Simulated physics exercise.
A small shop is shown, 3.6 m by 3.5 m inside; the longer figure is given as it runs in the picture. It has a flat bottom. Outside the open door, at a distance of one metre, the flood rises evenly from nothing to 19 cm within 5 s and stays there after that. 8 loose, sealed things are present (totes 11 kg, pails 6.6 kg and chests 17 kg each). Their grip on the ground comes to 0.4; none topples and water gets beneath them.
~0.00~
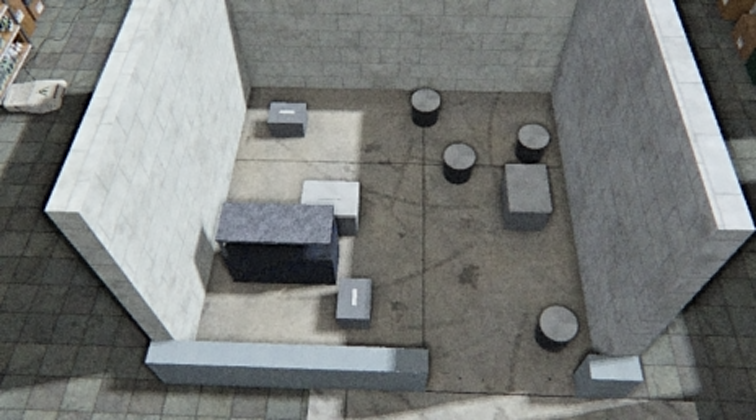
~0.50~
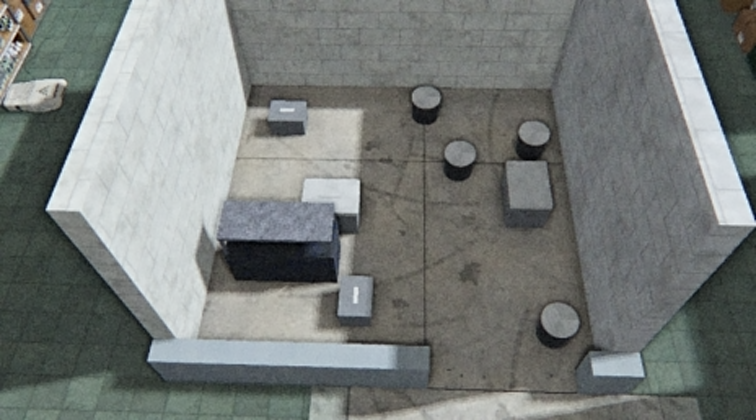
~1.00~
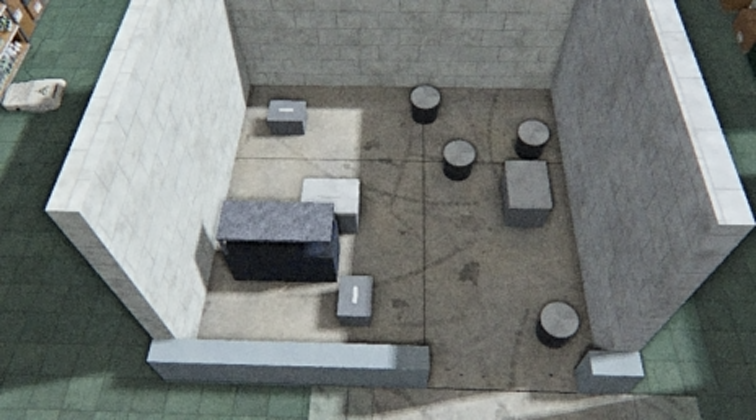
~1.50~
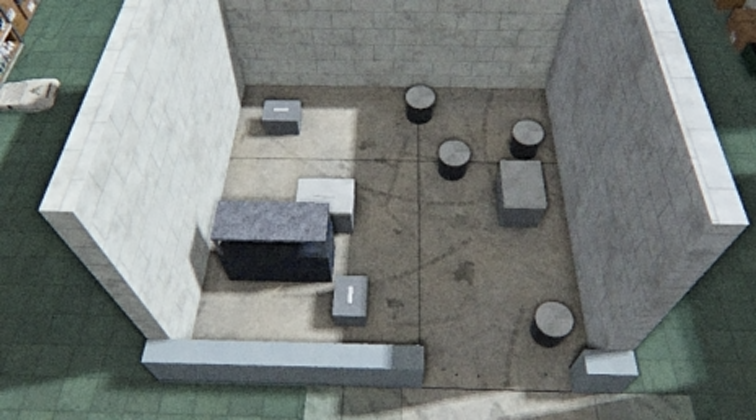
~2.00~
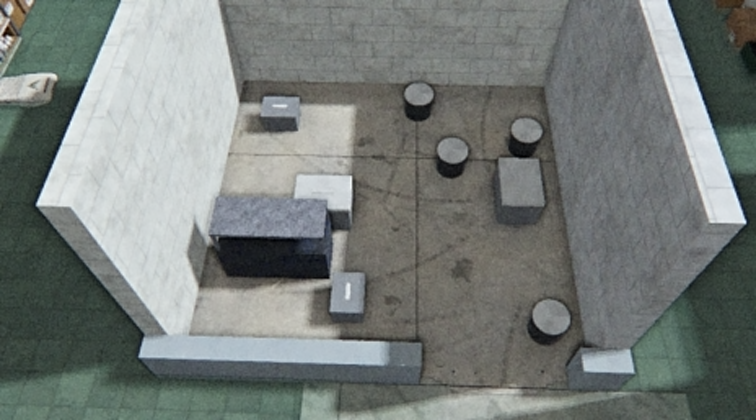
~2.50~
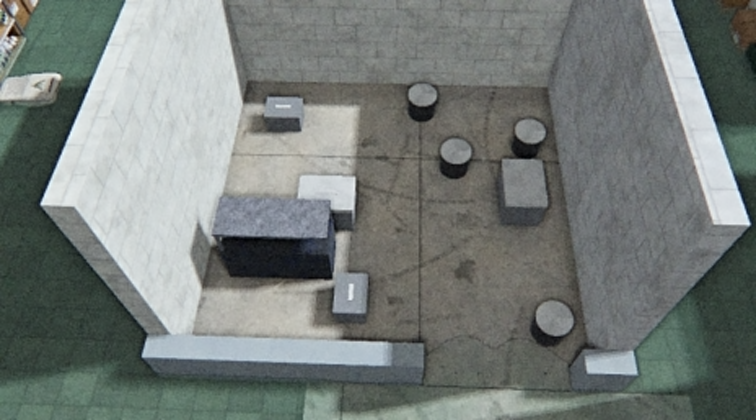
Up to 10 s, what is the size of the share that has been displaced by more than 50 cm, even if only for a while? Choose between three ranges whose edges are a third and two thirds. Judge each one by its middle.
The range is the highest, two thirds or more.
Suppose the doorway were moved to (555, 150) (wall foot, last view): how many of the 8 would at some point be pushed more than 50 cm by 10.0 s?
You'd get 4 in that case.
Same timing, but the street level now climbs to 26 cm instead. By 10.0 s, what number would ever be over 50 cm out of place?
Result: 7.
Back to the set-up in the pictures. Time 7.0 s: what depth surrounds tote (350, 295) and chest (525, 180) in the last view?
Depths: Near 2 cm, then near 7 cm.
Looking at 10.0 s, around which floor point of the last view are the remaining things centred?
I'd put it close to (368, 146) in the last view.
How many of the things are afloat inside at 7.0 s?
At that moment it comes to 1.
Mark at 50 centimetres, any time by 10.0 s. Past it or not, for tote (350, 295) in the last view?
The answer is a smaller shift.
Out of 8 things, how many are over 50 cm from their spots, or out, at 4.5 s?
The count is 0.
After 3.5 s 0 of 8 are over 50 cm from their spots; 0 afloat.
After 4.5 s 0 of 8 are over 50 cm from their spots; 0 afloat.
After 7.0 s 3 of 8 are over 50 cm from their spots; 1 afloat.
After 10.0 s 6 of 8 are over 50 cm from their spots, and 6 have been at some point; 6 afloat.
